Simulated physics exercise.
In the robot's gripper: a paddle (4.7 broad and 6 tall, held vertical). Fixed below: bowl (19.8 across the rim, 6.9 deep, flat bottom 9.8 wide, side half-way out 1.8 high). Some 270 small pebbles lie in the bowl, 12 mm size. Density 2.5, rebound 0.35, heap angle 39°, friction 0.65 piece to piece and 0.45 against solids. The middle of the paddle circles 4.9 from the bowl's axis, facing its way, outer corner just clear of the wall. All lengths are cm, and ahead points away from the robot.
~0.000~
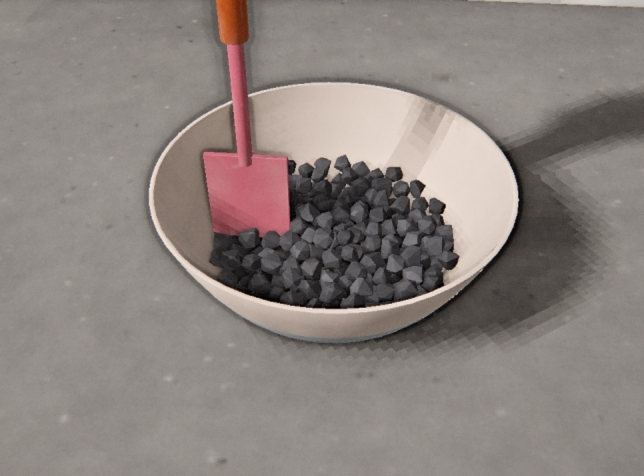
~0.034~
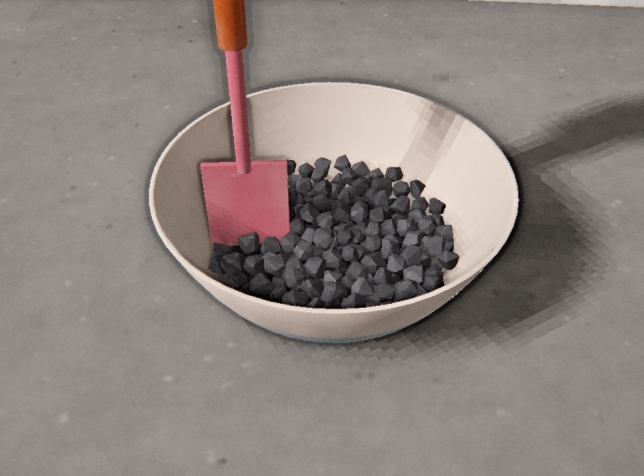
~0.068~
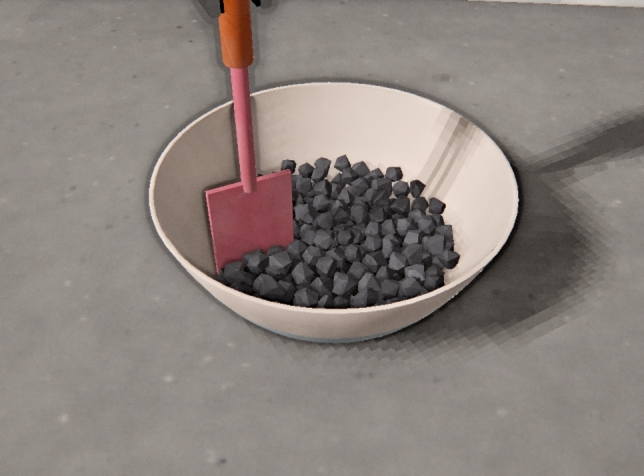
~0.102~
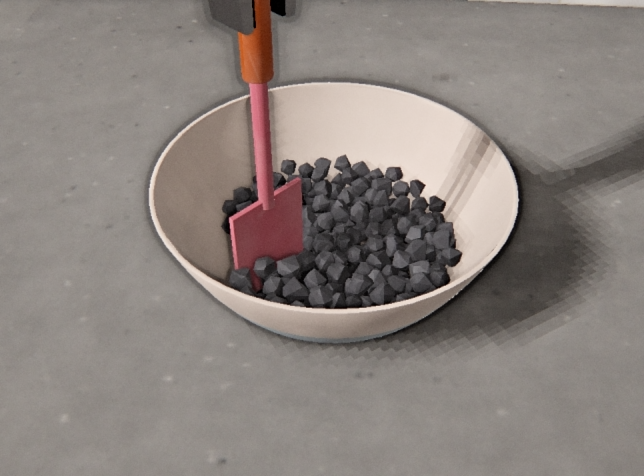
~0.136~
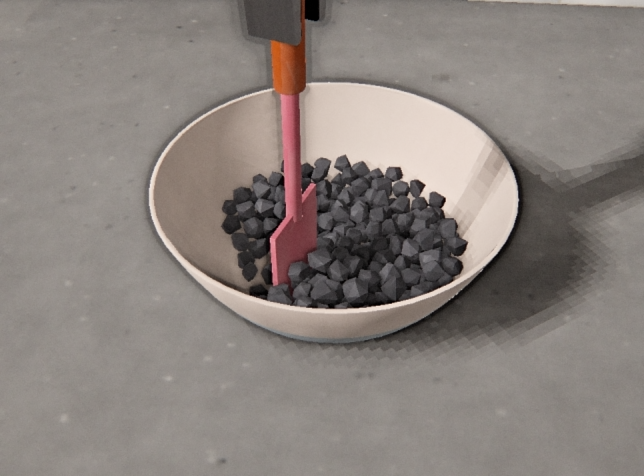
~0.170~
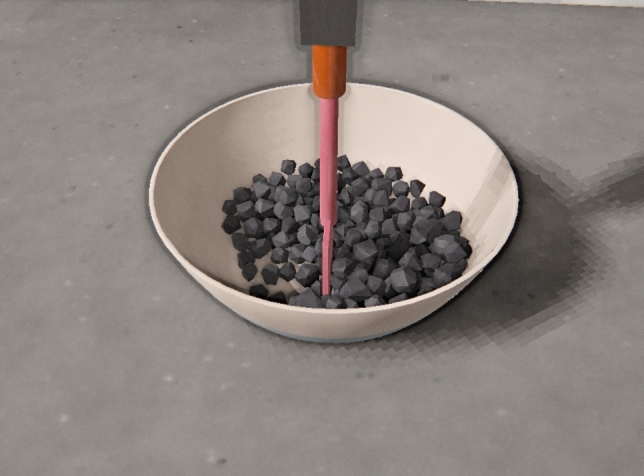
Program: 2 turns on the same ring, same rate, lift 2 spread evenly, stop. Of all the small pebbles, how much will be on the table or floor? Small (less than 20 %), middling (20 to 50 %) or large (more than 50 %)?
On the table or floor the share is small, less than 20 %.
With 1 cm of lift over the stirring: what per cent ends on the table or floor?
About 15 per cent.
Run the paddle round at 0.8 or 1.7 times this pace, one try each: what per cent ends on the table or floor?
About 10 and 30 per cent.
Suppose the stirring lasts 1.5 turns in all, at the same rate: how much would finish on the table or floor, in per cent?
It would be near 5 per cent.
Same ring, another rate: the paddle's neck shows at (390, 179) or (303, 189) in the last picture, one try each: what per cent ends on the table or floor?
Some 15 and 5 per cent.
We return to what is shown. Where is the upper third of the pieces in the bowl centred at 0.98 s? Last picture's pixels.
Around (407, 206).
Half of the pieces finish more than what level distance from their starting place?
Some 7 cm.
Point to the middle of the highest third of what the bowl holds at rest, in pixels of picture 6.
At about (365, 217).
After 0.57 s, 338° round, highest piece 8 above the table; 260 in the bowl, 7 on the table or floor, 2 in flight or on the tool.
After 0.98 s, 225° round, highest piece 7 above the table; 255 in the bowl, 13 on the table or floor, 1 in flight or on the tool.
After 1.38 s, 0° round, highest piece 6 above the table; 255 in the bowl, 14 on the table or floor.
After 2.08 s, 0° round, highest piece 6 above the table; 255 in the bowl, 14 on the table or floor.
At rest, 255 in the bowl, 14 on the table or floor. That is 5 % on the table or floor.
